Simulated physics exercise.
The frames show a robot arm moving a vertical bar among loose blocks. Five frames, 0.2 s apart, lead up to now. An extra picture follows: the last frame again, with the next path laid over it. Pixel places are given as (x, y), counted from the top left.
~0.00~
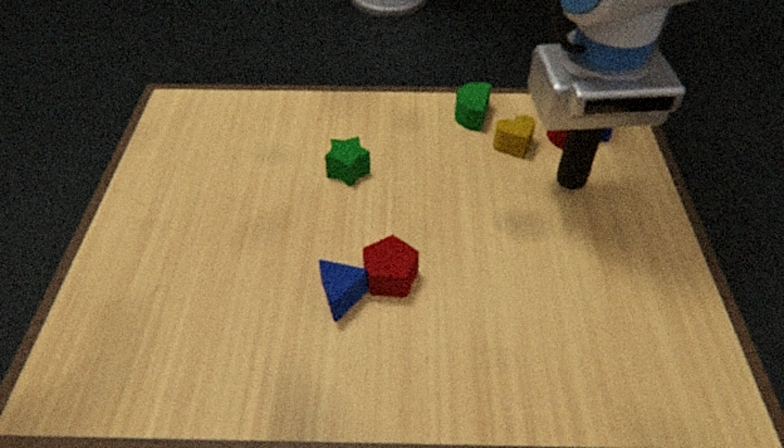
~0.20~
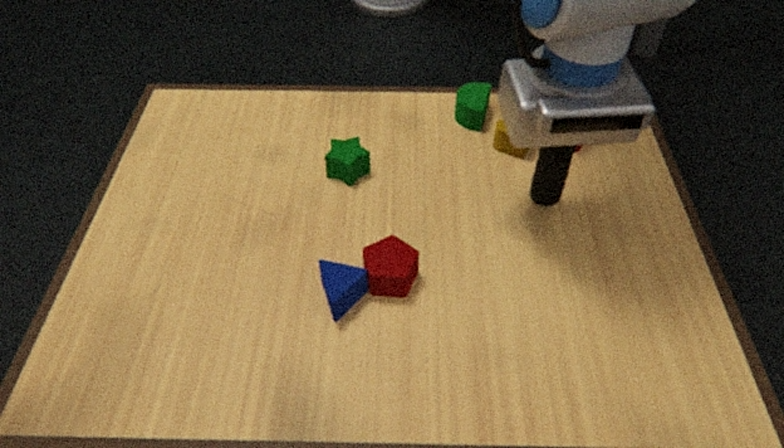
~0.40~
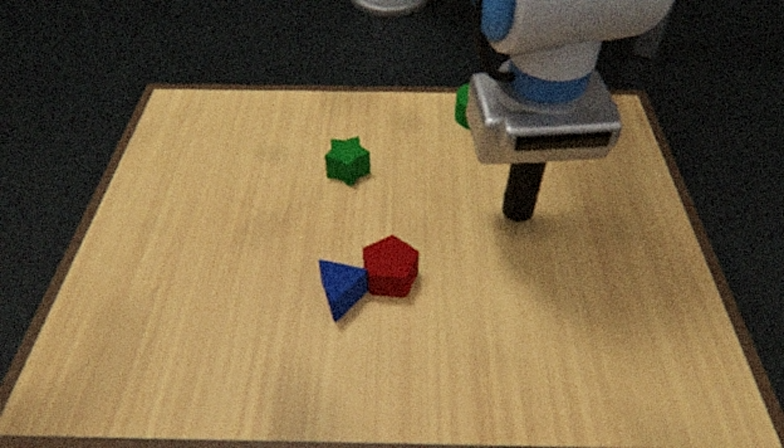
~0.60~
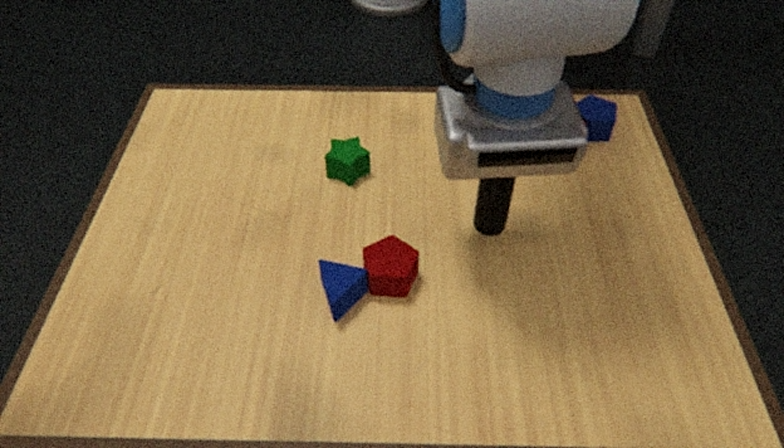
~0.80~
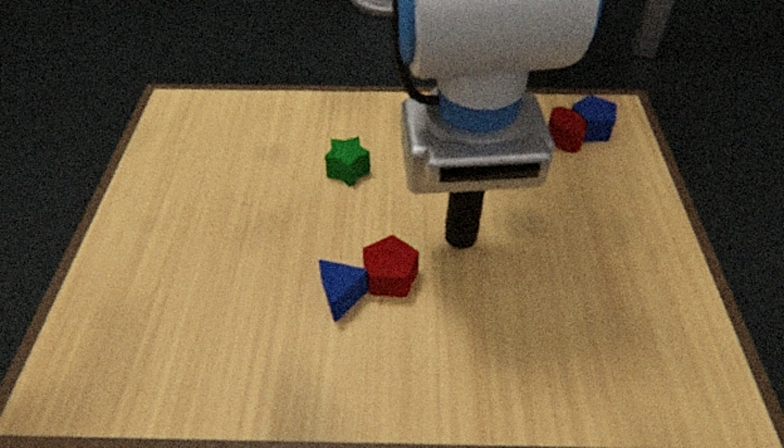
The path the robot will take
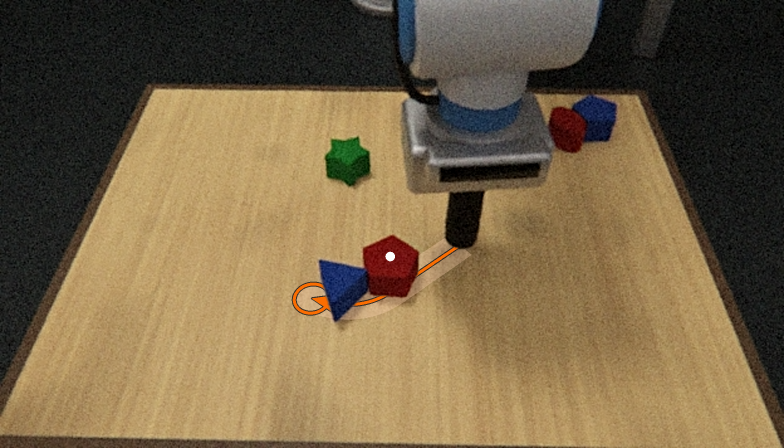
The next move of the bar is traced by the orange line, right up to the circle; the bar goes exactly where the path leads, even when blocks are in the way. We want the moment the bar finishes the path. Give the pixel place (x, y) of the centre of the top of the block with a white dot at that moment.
Its top middle will sit at (270, 265).
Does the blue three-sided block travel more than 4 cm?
That would be a yes.
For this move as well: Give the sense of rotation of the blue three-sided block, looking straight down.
From above, it turns counterclockwise.
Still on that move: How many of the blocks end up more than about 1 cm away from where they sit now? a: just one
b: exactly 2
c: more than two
Choice b: Exactly 2.
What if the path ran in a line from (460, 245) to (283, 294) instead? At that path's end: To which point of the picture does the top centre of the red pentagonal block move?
My prediction: (347, 292).
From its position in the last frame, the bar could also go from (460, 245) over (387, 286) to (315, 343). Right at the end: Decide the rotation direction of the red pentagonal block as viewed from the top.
Seen from above, its turn is clockwise.
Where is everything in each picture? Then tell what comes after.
Bar's lower end at (571, 180); blue three-sided block at (340, 277); red pentagonal block at (390, 257), in the first picture.
Bar at (545, 196); blocks still, in the second picture.
Bar at (518, 211); blocks still, in the third picture.
Bar at (489, 225); blocks still, in the fourth picture.
Bar at (461, 237); blue three-sided block at (340, 277); red pentagonal block at (390, 257), in the fifth picture.
Drawn move, from (460, 245) through (418, 274) and (371, 301) to (312, 298); the dot is on the red pentagonal block.
The first path, step by step. One third of the way, bar at (418, 266); blue three-sided block at (320, 281); red pentagonal block at (373, 263).
Two thirds of the way, bar at (369, 294); blue three-sided block at (285, 282), turned 60° anticlockwise; red pentagonal block at (327, 271), turned 65° clockwise.
At the end, bar at (311, 291); blue three-sided block at (227, 277), turned 50° anticlockwise; red pentagonal block at (270, 265), turned 70° clockwise.
